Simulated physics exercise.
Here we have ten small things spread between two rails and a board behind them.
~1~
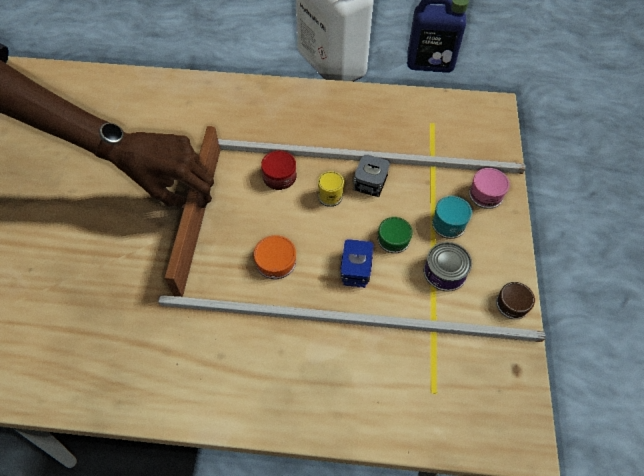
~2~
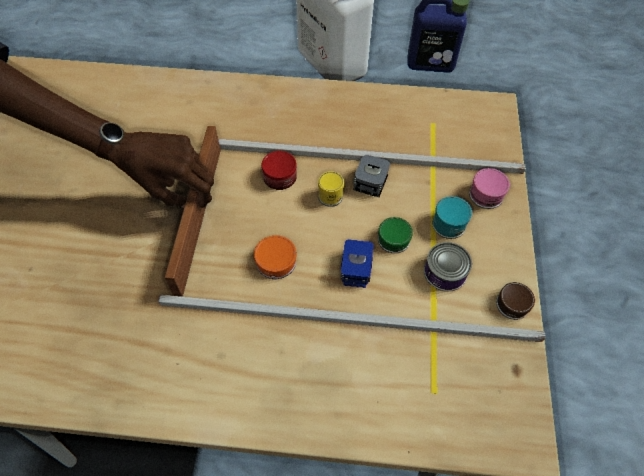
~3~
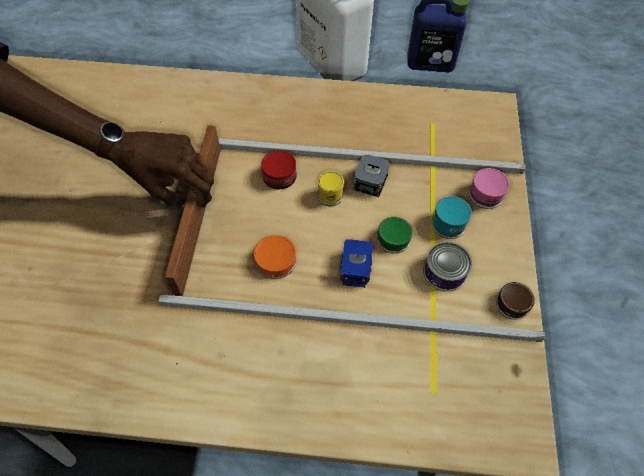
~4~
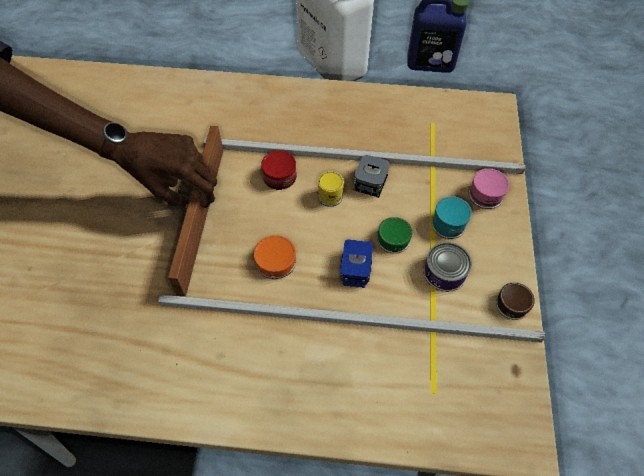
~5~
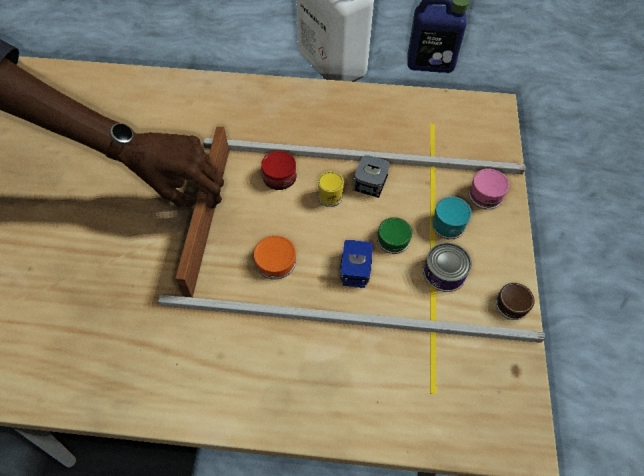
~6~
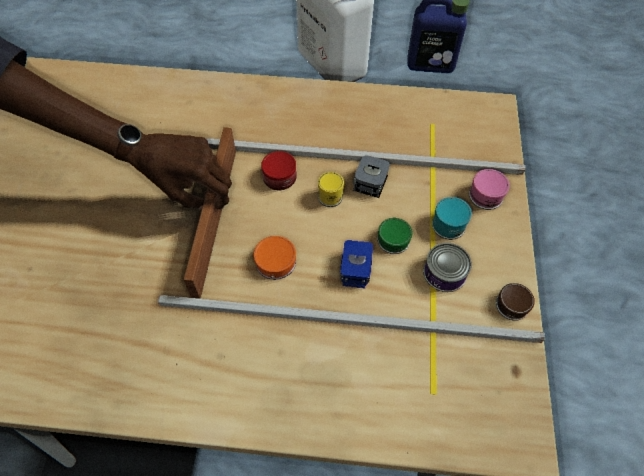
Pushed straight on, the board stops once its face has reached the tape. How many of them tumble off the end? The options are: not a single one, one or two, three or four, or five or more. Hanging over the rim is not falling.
My answer: Not a single one.
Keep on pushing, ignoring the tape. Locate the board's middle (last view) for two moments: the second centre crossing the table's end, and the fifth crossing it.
Roughly (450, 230) for the earlier crossing, roughly (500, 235) for the later one.
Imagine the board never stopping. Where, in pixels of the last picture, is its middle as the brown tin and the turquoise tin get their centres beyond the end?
First near (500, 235), second near (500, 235).
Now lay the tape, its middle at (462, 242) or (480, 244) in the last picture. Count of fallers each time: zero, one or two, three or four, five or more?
In turn: One to two, then 1 or 2.
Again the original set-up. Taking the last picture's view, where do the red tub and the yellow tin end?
Around (451, 179) and around (447, 201).
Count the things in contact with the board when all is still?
That would be 4 of them.
Soon after, none off yet; brown tin at rest near (515, 302); pink pot at rest near (489, 189); turquoise tin at rest near (451, 218).
In the end, the number that fall off is zero.
